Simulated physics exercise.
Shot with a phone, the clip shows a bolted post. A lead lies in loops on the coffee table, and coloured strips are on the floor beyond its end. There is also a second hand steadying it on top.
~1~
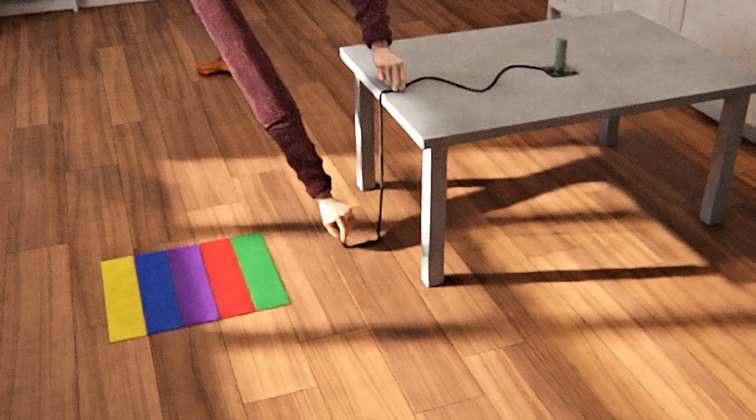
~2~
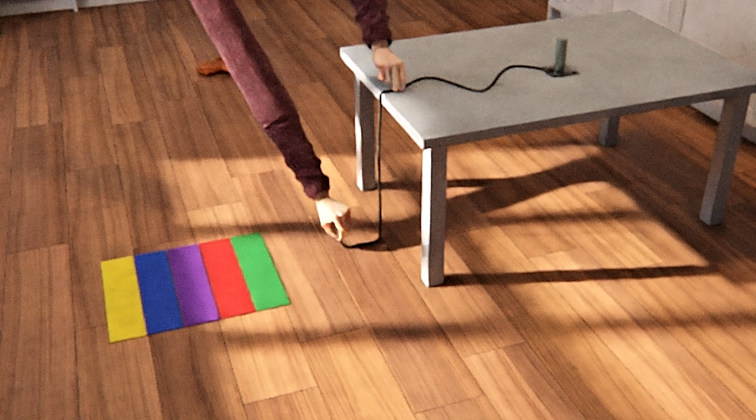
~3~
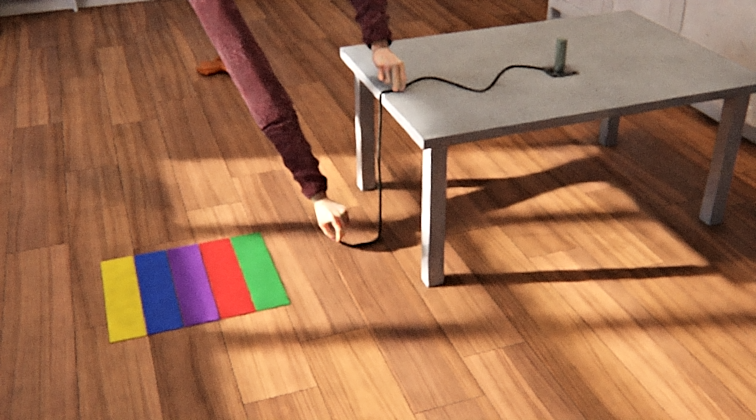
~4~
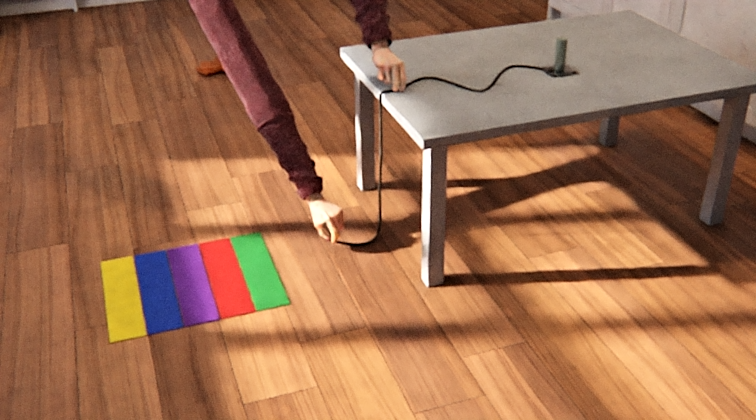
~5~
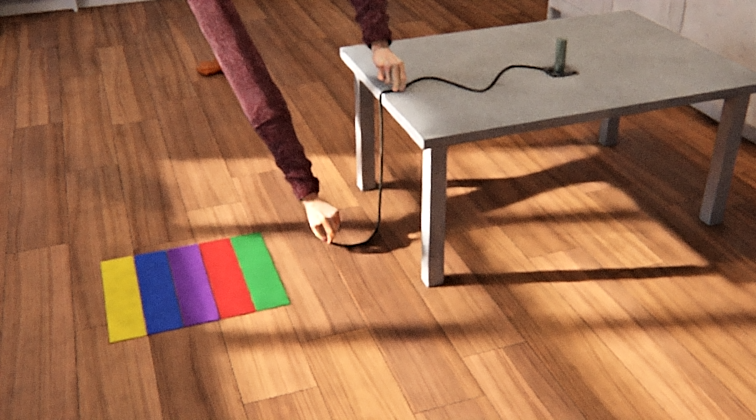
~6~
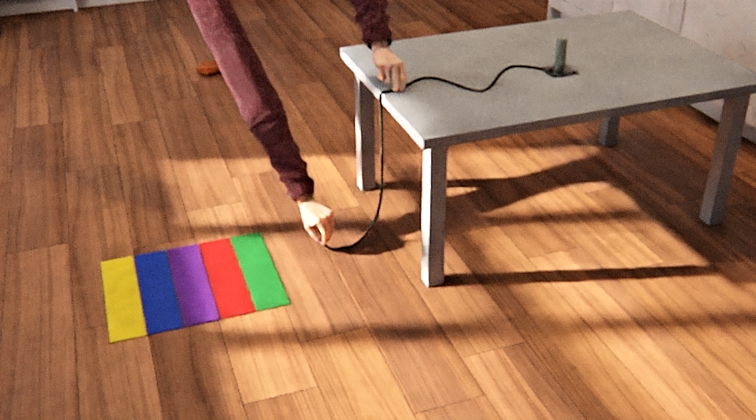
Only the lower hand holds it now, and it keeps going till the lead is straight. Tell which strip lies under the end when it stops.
The blue strip.
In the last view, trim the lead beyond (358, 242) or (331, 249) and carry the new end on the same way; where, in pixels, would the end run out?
Roughly (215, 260), then roughly (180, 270).
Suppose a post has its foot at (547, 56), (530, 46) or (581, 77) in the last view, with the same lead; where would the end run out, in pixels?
Approximate pixels in order: (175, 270), (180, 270), (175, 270).
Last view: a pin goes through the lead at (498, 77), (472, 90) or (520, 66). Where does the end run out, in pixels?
In order: (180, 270), then (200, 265), then (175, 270).
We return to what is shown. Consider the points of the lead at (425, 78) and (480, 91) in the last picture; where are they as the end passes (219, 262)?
(382, 100), then (444, 88).
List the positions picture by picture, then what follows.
In the first frame, end (341, 238); green (268, 293); red (234, 300); purple (199, 308); blue (163, 315); yellow (126, 323).
In the second frame, end (338, 238); lead through (521, 66) (489, 88) (433, 78) (381, 101) (379, 168) (380, 225).
In the third frame, end (336, 239).
In the fourth frame, end (331, 240); lead through (521, 66) (489, 88) (433, 78) (381, 101) (381, 167) (380, 225).
In the fifth frame, end (328, 241).
In the sixth frame, end (322, 242); lead through (521, 66) (489, 88) (433, 78) (381, 101) (382, 167) (372, 226).
Soon after, end near (219, 262); over red.
After that, end near (181, 269); over purple.
At the stop, end near (159, 274); over blue. It gets as far as the blue strip.
